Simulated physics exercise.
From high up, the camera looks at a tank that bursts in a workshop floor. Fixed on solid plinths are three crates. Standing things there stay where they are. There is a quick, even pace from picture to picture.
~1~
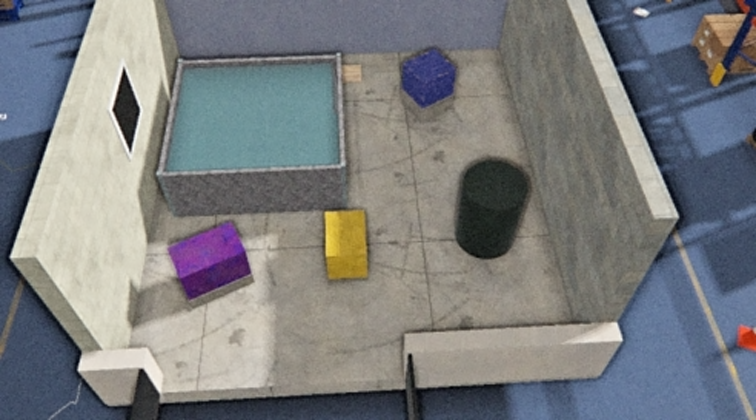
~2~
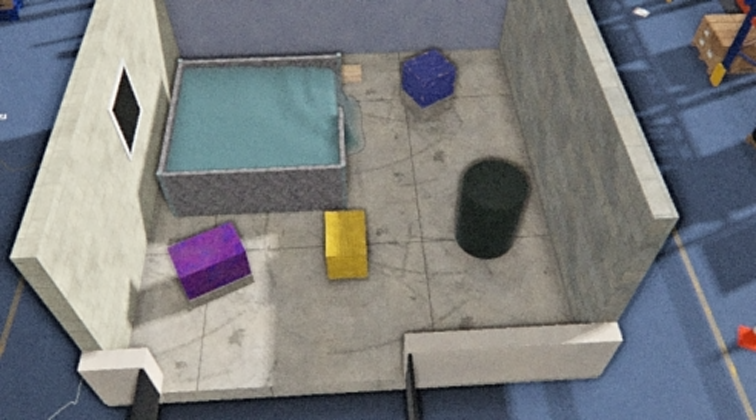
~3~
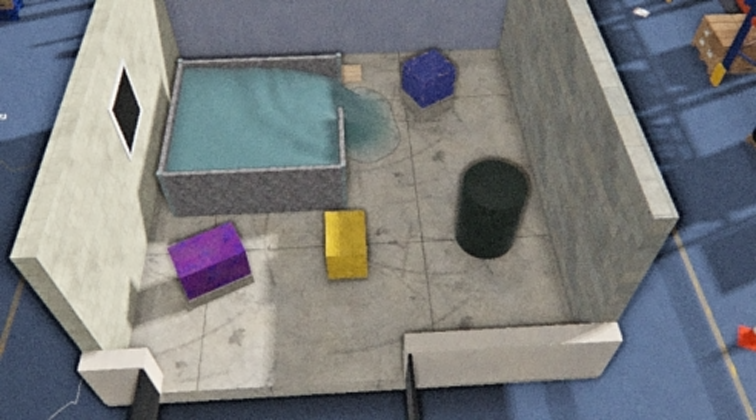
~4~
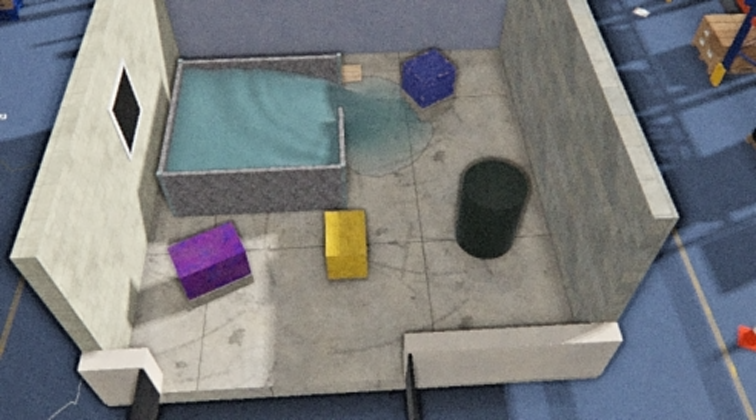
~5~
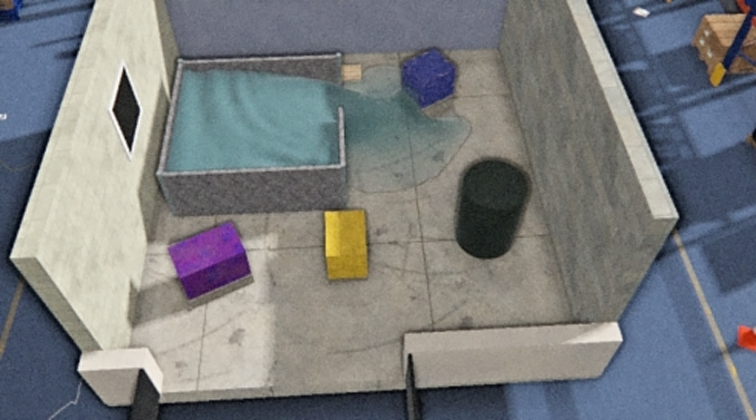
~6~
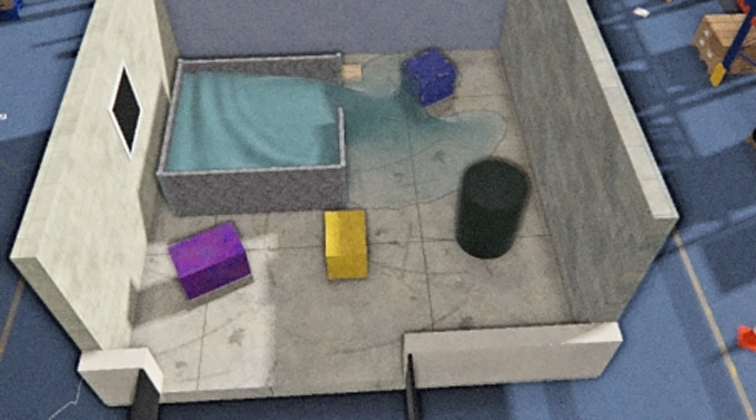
The video shows a high view of a walled room with purple, yellow and blue blocks and a dark cylinder, as teal water pours through a gap in a tank's right side and spreads rightward across the floor around the blue block.
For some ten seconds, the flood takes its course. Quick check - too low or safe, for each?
Blue crate too low; purple crate safe; yellow crate too low.
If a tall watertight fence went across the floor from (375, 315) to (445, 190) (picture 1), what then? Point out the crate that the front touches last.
I'd pick the one in purple.
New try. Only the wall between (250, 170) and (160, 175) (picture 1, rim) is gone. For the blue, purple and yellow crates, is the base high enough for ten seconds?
The blue one is not reached; the purple one is reached; the yellow one is reached.
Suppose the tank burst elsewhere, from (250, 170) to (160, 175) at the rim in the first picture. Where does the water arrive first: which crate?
The one in purple.
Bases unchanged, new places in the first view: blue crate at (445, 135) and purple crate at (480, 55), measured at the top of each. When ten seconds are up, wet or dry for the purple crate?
The purple crate: Reached.
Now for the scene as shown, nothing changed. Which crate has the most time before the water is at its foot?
I'd say the purple crate is last.
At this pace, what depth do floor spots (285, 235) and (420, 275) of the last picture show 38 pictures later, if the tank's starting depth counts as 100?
I reckon it's around 6 and then 12 in a hundred.
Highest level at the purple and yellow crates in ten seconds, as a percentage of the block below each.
About 70 percent and about 360 percent.
A moment on, water covers 30 % of the floor; the blue crate water round its plinth, the purple crate not reached, the yellow crate water round its plinth.
Next, water covers 45 % of the floor; the blue crate water round its plinth, the purple crate not reached, the yellow crate water round its plinth.
Then, water covers 65 % of the floor; the blue crate water round its plinth, the purple crate not reached, the yellow crate water round its plinth.
Later, water covers 95 % of the floor; the blue crate water round its plinth, the purple crate water round its plinth, the yellow crate water round its plinth.
In the end, water covers 100 % of the floor; the blue crate was topped, the purple crate stayed above the water, the yellow crate was topped.
